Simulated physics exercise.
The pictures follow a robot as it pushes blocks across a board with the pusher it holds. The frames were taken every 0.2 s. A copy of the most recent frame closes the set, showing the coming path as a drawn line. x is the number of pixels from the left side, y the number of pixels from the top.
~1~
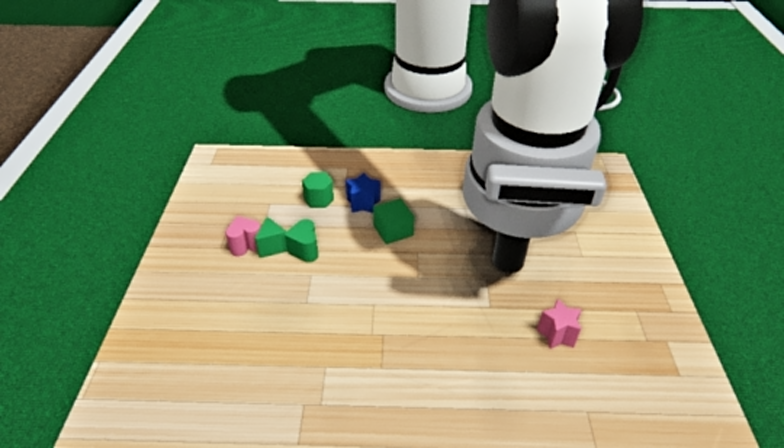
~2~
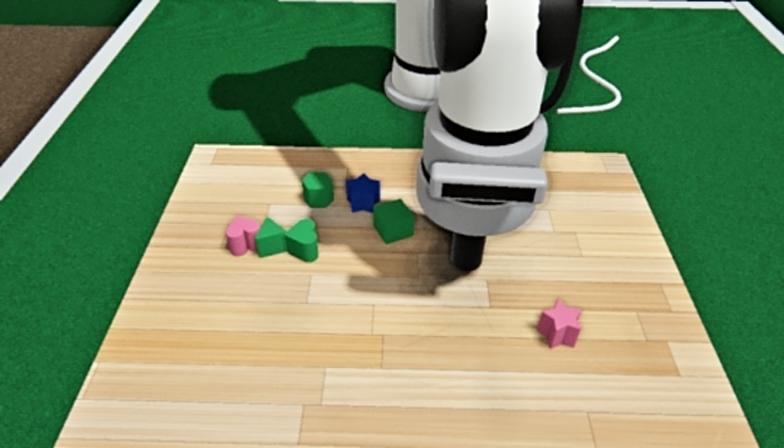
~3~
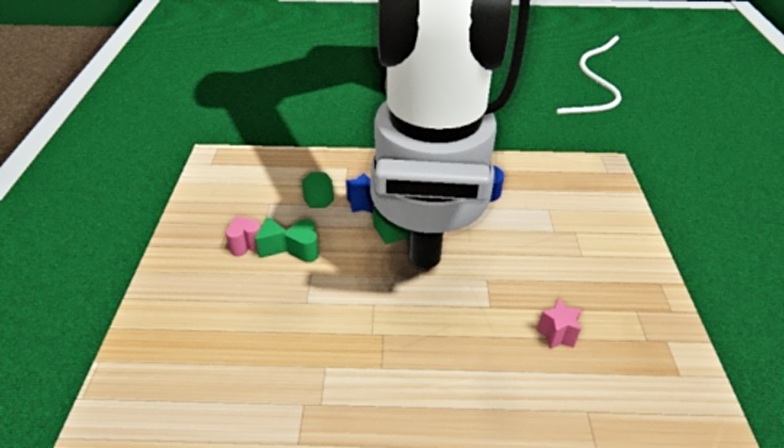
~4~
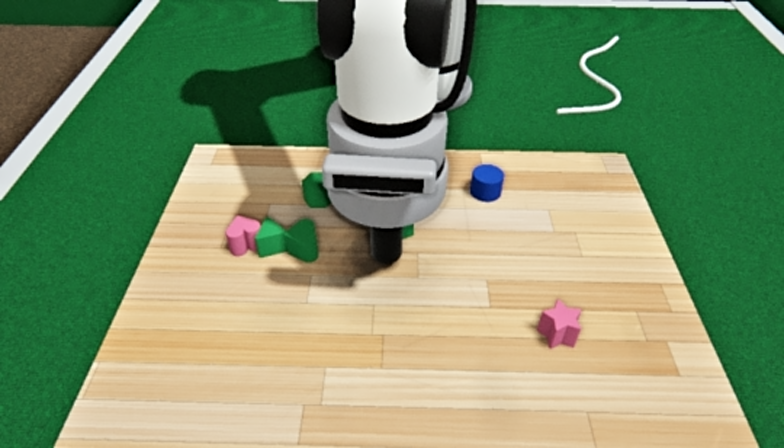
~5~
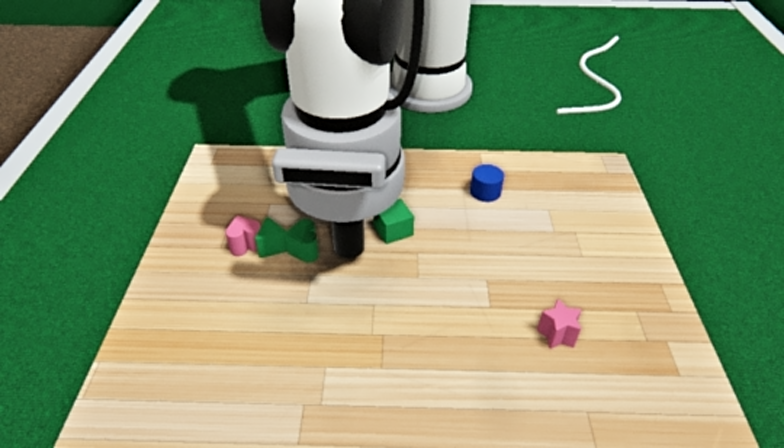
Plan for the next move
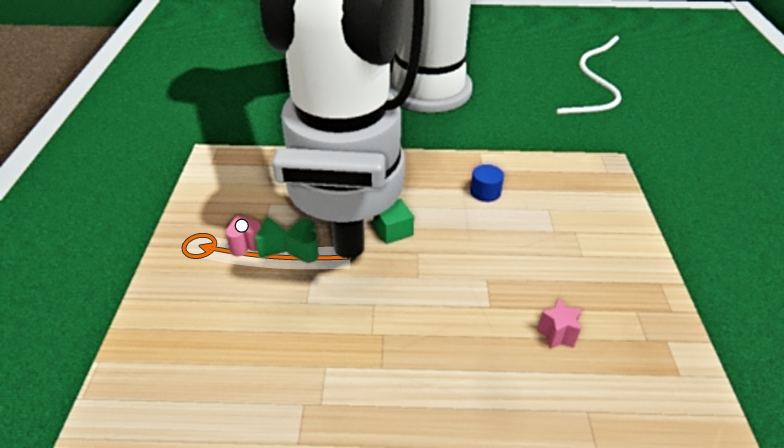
A robot arm moving its black pusher steadily left over a wooden board, passing scattered coloured blocks that stay in place.
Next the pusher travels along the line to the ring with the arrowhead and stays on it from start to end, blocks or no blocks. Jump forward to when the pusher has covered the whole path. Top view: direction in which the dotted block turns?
The block turns clockwise.
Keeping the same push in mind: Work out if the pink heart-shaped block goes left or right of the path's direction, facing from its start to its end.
The right-hand side.
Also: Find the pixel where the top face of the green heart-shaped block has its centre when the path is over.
For the centre of its top, I'd go with (257, 216).
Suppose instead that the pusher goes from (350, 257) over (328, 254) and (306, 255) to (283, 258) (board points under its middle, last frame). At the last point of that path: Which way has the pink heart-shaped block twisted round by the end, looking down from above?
Looking down on the board, it turns counter-clockwise.
Drawn move, from (350, 257) through (298, 258) and (247, 254) to (199, 246); the dot is on the pink heart-shaped block.
What follows on the original path. One third of the way, pusher at (296, 249); pink heart-shaped block at (233, 224), turned 20° anticlockwise; green three-sided block at (258, 213), turned 40° anticlockwise; green heart-shaped block at (277, 225), turned 55° clockwise.
Two thirds of the way, pusher at (244, 245); pink heart-shaped block at (222, 220), turned 50° anticlockwise; green three-sided block at (247, 202), turned 25° anticlockwise; green heart-shaped block at (257, 216), turned 115° clockwise.
At the end, pusher at (197, 237); pink heart-shaped block at (200, 208), turned 30° clockwise; green three-sided block at (247, 202), turned 25° anticlockwise; green heart-shaped block at (257, 216), turned 115° clockwise; green square piece still.
